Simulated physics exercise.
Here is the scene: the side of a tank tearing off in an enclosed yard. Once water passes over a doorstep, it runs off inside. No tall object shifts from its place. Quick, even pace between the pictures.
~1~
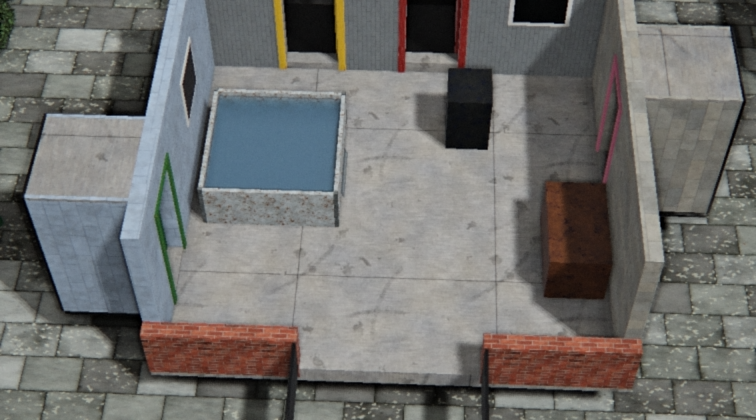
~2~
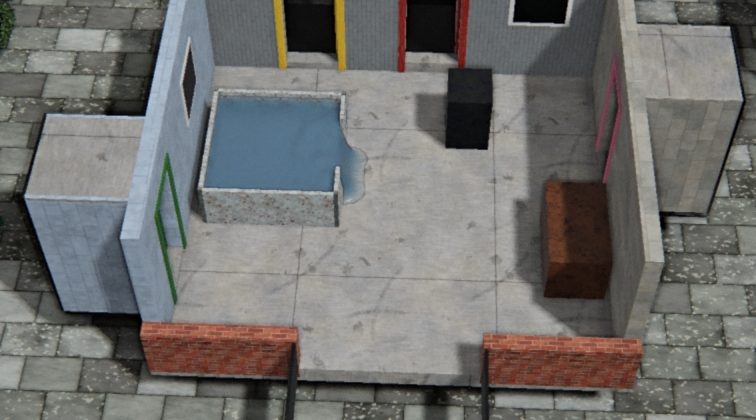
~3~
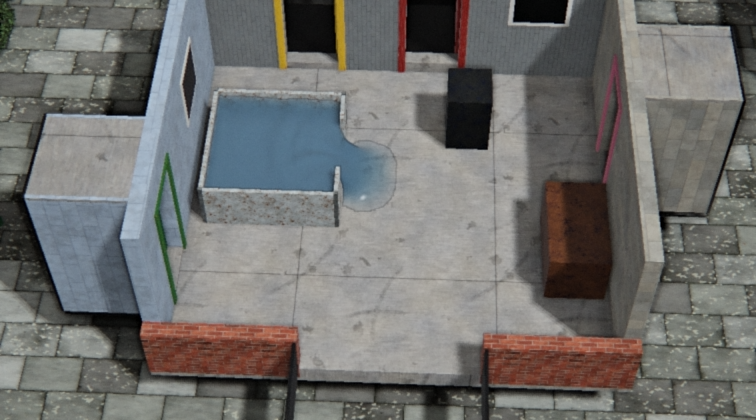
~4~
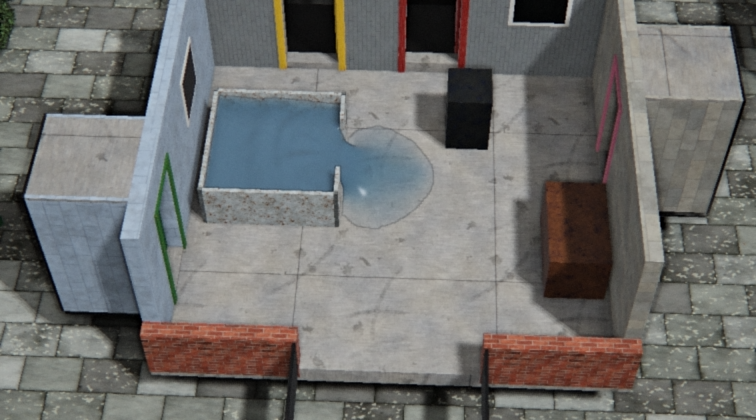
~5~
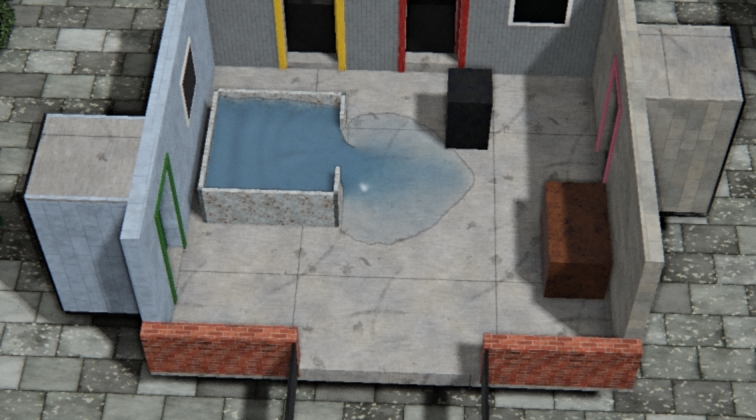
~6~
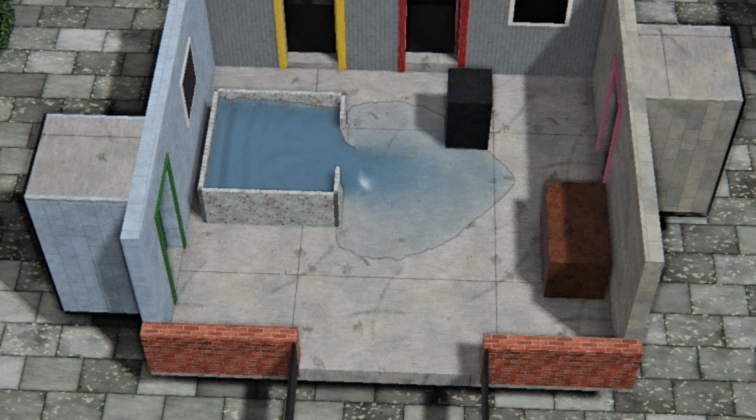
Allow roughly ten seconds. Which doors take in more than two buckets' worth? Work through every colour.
In order: The pink door overshoots the mark there. The yellow door doesn't overshoot the mark there. The red door doesn't overshoot the mark there. The green door doesn't overshoot the mark there.
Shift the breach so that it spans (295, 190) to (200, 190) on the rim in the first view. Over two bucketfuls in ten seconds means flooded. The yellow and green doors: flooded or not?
Lab note: Yellow below the mark, green above the mark.
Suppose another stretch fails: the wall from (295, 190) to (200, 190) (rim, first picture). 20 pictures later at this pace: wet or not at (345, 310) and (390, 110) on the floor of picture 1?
In the order asked: The first spot is swamped and the second is untouched.
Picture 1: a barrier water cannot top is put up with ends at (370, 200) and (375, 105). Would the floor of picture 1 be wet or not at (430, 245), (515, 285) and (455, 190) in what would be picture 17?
Results in order: Swamped / swamped / bone-dry.
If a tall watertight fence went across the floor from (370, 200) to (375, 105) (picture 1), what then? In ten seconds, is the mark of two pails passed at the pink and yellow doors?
The pink one falls short, the yellow one exceeds it.
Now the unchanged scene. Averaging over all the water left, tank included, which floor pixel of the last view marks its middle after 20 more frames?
Roughly (390, 187).
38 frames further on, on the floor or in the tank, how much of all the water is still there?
My reading is around 80 percent.
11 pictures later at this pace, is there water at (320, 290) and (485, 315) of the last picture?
Not wet, soaked.
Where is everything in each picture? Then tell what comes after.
In the first frame, the tank at (274, 143) is whole and still.
In the second frame, the front is at (356, 151), out from the gap at (339, 163).
In the third frame, water pours out at (339, 165) and has run to (385, 152).
In the fourth frame, water pours out at (339, 166) and has run to (428, 173).
In the fifth frame, water pours out at (339, 165) and has run to (469, 180).
In the sixth frame, water pours out at (339, 165) and has run to (507, 175).
A moment on, water covers 35 % of the floor; the pink door under two buckets in, the yellow door not reached, the red door wet at the sill, nothing in, the green door not reached.
Next, water covers 50 % of the floor; the pink door far over two buckets in, the yellow door not reached, the red door under two buckets in, the green door not reached.
Then, water covers 60 % of the floor; the pink door far over two buckets in, the yellow door wet at the sill, nothing in, the red door under two buckets in, the green door not reached.
Later, water covers 80 % of the floor; the pink door far over two buckets in, the yellow door wet at the sill, nothing in, the red door under two buckets in, the green door not reached.
In the end, water covers 95 % of the floor; the pink door far over two buckets in, the yellow door wet at the sill, nothing in, the red door under two buckets in, the green door wet at the sill, nothing in.
